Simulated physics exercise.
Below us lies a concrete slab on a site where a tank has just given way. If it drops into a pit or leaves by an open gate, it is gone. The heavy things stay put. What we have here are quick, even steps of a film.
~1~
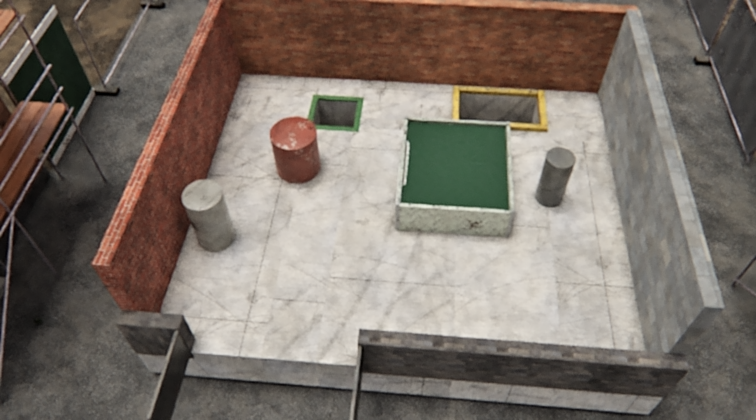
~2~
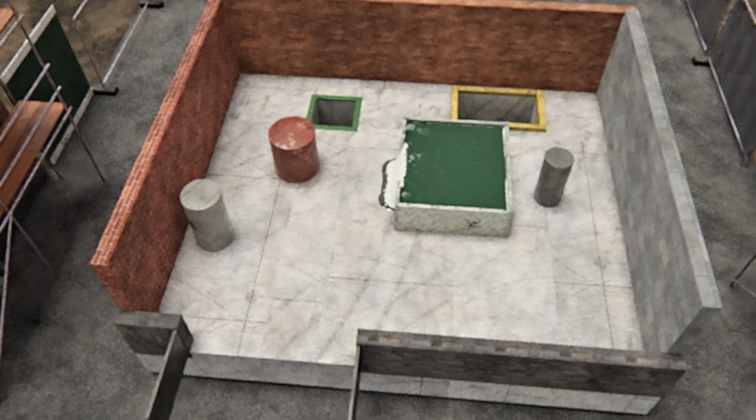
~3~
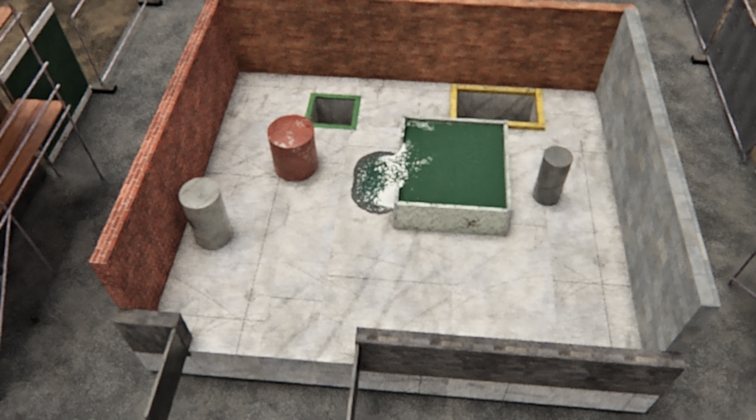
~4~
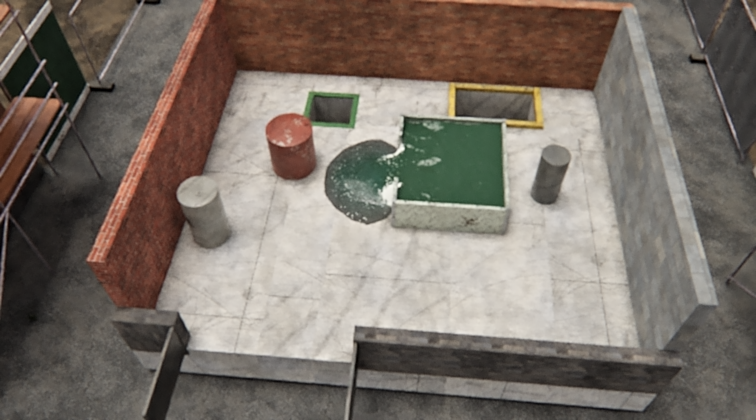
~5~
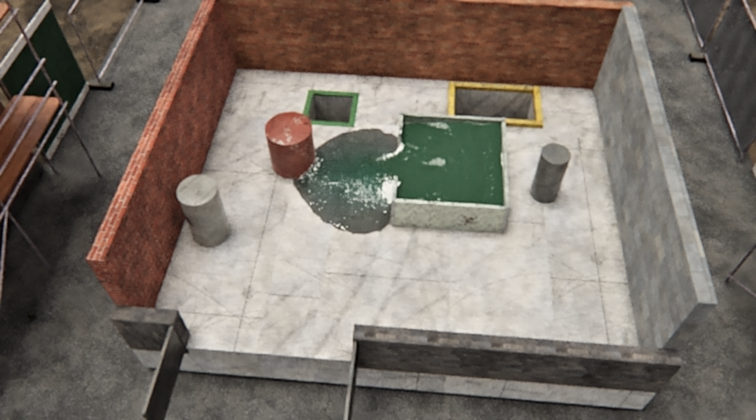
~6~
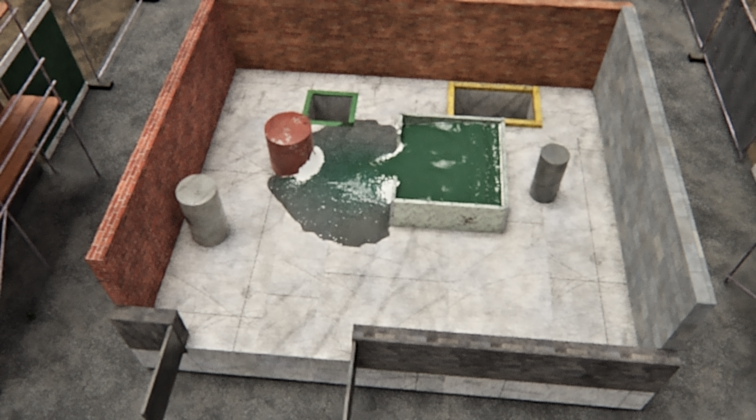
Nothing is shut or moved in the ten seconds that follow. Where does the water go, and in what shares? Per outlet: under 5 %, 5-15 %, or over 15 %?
Outlets: Gate - over 15 %; yellow pit - under 5 %; green pit - over 15 %.
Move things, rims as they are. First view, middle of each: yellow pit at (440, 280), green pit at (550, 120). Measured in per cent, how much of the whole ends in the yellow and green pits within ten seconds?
I reckon yellow ends up with 0 percent and green with 2 percent.
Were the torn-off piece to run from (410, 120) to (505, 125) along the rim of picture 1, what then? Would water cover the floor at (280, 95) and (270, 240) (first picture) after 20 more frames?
In order, I'd call them drenched and parched.
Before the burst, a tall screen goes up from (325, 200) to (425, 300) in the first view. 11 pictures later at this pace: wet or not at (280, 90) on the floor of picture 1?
Submerged.
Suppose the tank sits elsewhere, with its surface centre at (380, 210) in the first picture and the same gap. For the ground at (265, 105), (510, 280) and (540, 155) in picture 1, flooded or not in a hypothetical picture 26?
In order: Inundated, then unflooded, then unflooded.
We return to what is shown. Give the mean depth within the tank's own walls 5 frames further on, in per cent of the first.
Estimate: Close to 70 %.
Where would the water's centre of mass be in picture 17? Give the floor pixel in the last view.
Centre: Close to (377, 186).
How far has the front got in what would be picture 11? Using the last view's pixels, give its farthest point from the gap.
Near (185, 219).
A moment on, water covers 20 % of the floor; the gate 0 %, the yellow pit 0 %, the green pit 1 %.
Next, water covers 35 % of the floor; the gate 0 %, the yellow pit 0 %, the green pit 4 %.
Then, water covers 35 % of the floor; the gate 3 %, the yellow pit 0 %, the green pit 9 %.
Later, water covers 45 % of the floor; the gate 12 %, the yellow pit 0 %, the green pit 15 %.
In the end, water covers 55 % of the floor; the gate 23 %, the yellow pit 0 %, the green pit 23 %.
